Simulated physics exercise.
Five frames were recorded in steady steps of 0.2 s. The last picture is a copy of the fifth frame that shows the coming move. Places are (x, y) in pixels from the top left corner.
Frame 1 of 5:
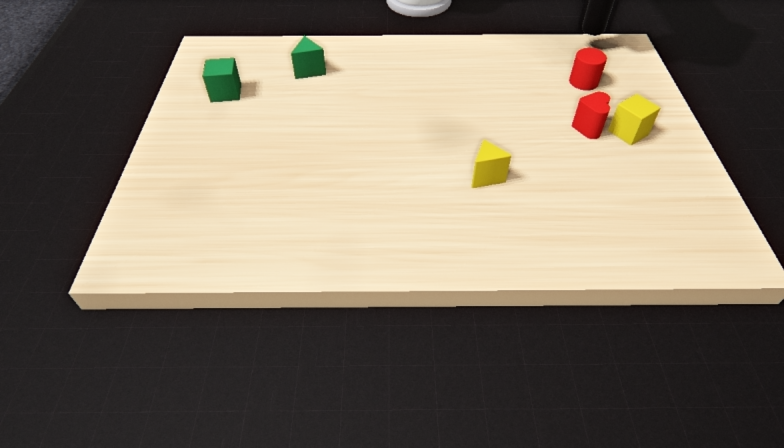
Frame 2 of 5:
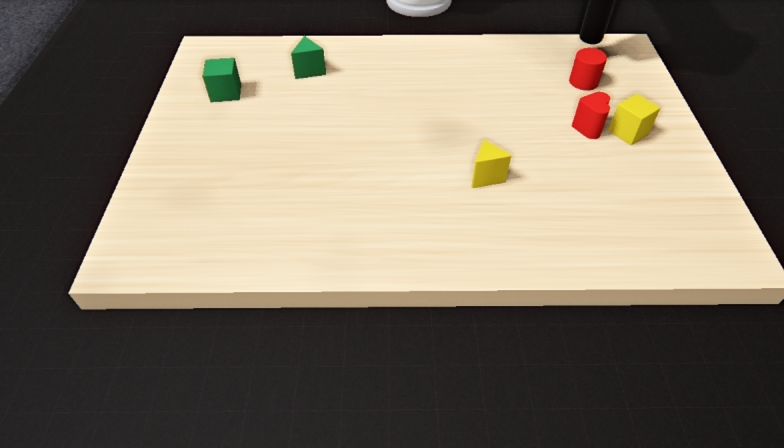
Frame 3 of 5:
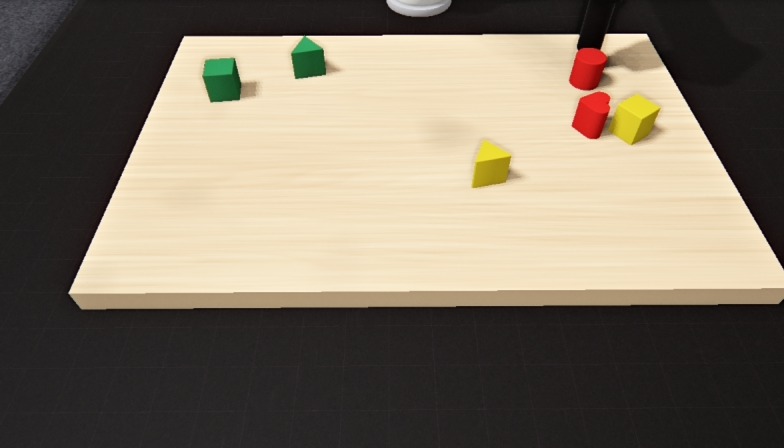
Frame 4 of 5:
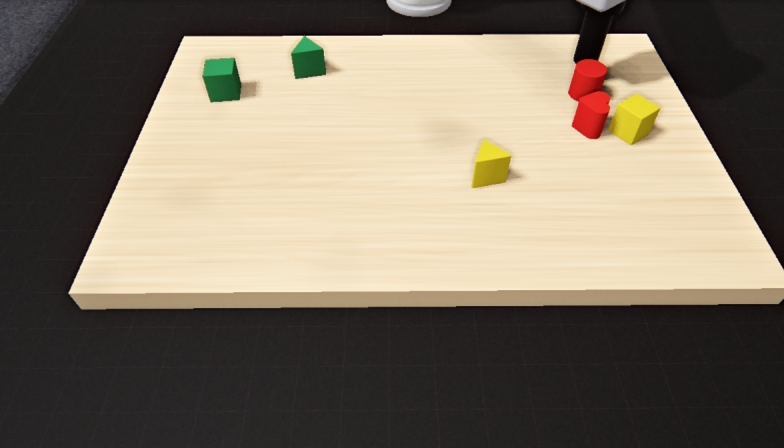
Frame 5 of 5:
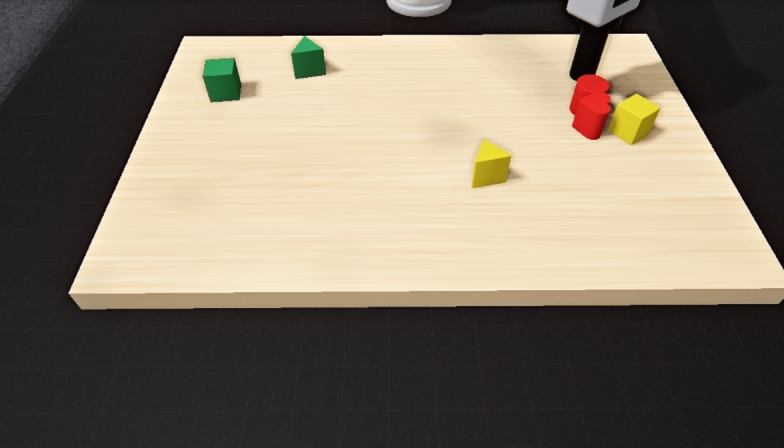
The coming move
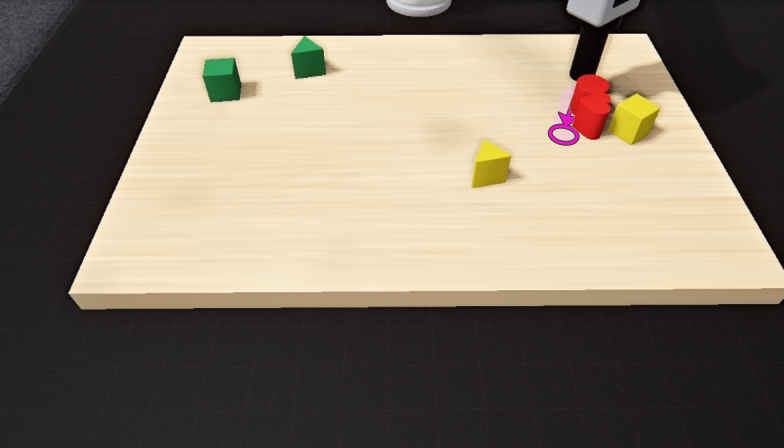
A black post on a robot arm moved in from the back right of the wooden board and pushed the red round block a short way forward, close against the red heart beside the yellow block.
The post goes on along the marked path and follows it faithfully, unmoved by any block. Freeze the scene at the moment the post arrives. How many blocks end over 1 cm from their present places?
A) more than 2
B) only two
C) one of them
Choice B: Only two.
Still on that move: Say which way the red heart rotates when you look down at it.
Answer: Clockwise.
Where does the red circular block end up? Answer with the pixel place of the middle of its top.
At pixel (604, 109).
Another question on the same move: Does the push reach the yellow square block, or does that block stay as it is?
It barely shifts, if at all.
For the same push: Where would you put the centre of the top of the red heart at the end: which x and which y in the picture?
That would be at about pixel (618, 128).
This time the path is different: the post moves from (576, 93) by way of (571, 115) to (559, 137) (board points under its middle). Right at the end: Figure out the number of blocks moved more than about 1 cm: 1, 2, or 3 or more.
Answer: 2.
The drawn path runs straight from (576, 93) to (564, 135).
What follows on the original path. Halfway along, post at (574, 97); red circular block at (603, 100); red heart at (612, 120), turned 45° clockwise.
At the end, post at (569, 118); red circular block at (604, 109); red heart at (618, 128), turned 30° clockwise; yellow square block not moved.
